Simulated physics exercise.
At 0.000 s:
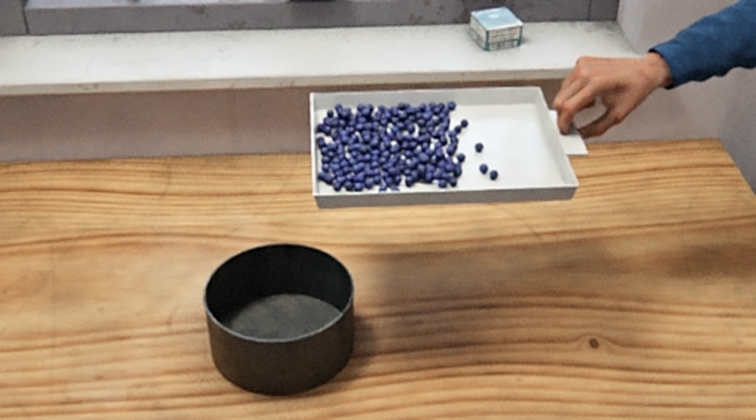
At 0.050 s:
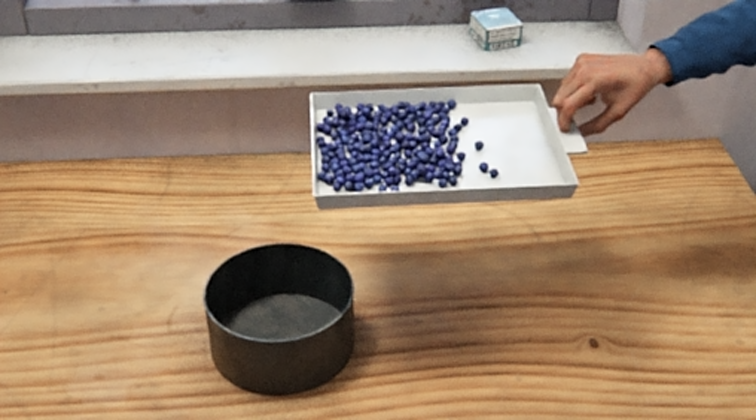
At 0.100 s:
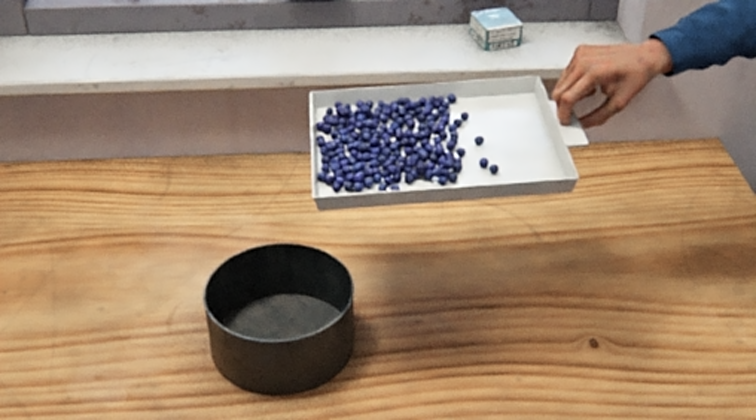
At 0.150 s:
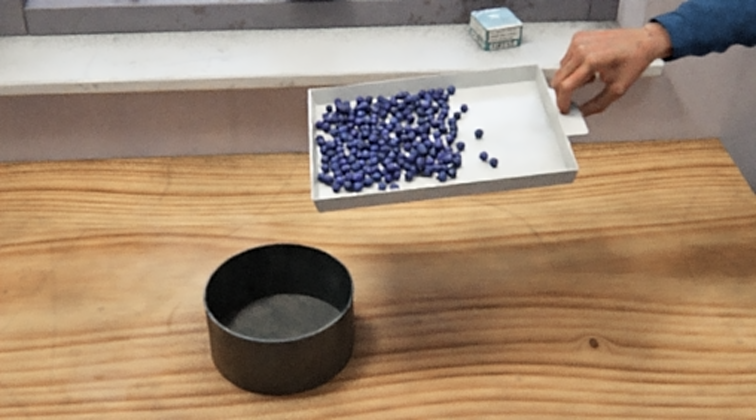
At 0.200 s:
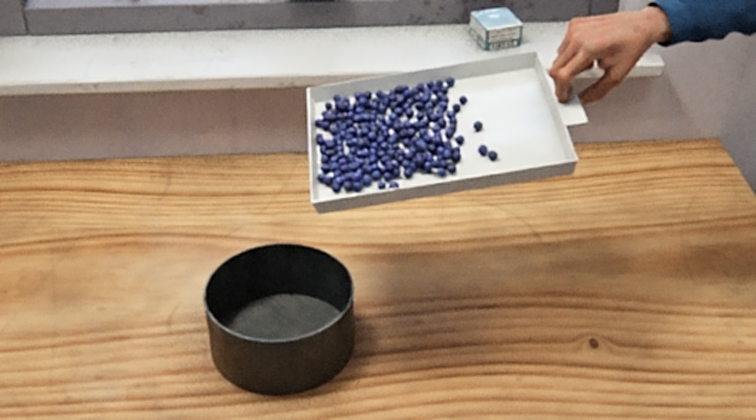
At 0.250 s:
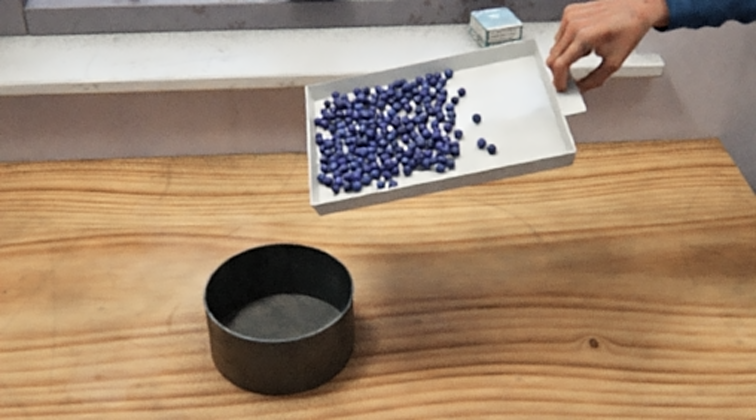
A white tray of blueberries, held by a hand at its right end, started out level above a wooden table, then tilted gradually, its right side rising while the round dark pot below stayed still.
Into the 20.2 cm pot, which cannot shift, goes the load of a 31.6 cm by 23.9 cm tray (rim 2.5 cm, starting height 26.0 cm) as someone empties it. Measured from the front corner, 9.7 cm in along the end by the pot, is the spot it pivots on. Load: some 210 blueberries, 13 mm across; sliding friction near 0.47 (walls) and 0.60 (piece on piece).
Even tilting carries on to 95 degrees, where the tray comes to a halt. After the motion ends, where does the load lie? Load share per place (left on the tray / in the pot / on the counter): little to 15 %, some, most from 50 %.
Tray: Little; pot: Most; counter: Little.
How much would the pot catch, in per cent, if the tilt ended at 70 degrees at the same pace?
Then about 5 per cent.
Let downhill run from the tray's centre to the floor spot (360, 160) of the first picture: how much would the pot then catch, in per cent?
Near 65 percent, give or take.
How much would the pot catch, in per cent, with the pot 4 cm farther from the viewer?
It would come to roughly 80 percent.
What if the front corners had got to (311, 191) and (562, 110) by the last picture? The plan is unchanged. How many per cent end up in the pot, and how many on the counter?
Pot 35 % / counter 65 %.
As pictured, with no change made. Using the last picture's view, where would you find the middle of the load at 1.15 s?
Approximately (328, 133) in the last picture.
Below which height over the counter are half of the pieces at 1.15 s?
Height: Around 32 cm.
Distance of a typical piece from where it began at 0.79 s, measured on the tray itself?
3 cm.
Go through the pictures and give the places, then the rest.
Tray tilt 0 degrees, front corners at (318, 192) and (573, 183); middle of the pieces at (387, 146); pot at (279, 289), in the first picture.
Tray tilt 1 degrees, front corners at (318, 193) and (573, 181); middle of the pieces at (387, 145), in the second picture.
Tray tilt 3 degrees, front corners at (317, 194) and (573, 176); middle of the pieces at (387, 143), in the third picture.
Tray tilt 6 degrees, front corners at (317, 196) and (573, 167), lowest corner left front; middle of the pieces at (387, 140), in the fourth picture.
Tray tilt 10 degrees, front corners at (316, 199) and (572, 158), lowest corner left front; middle of the pieces at (386, 136), in the fifth picture.
Tray tilt 14 degrees, front corners at (315, 201) and (571, 149), lowest corner left front; middle of the pieces at (385, 133); pot at (279, 289). The tray's pace is about 70 degrees a second, in the sixth picture.
After 0.79 s, tilt 52 degrees; the tray holds 100 %, the pot 0 %.
After 1.15 s, tilt 78 degrees; the tray holds 95 %, the pot 0 %.
Then, at 1.60 s, tilt 95 degrees; the tray holds 15 %, the pot 50 %.
In the end, at 2.6 s, tray 0 %, pot 95 %, counter 5 %.
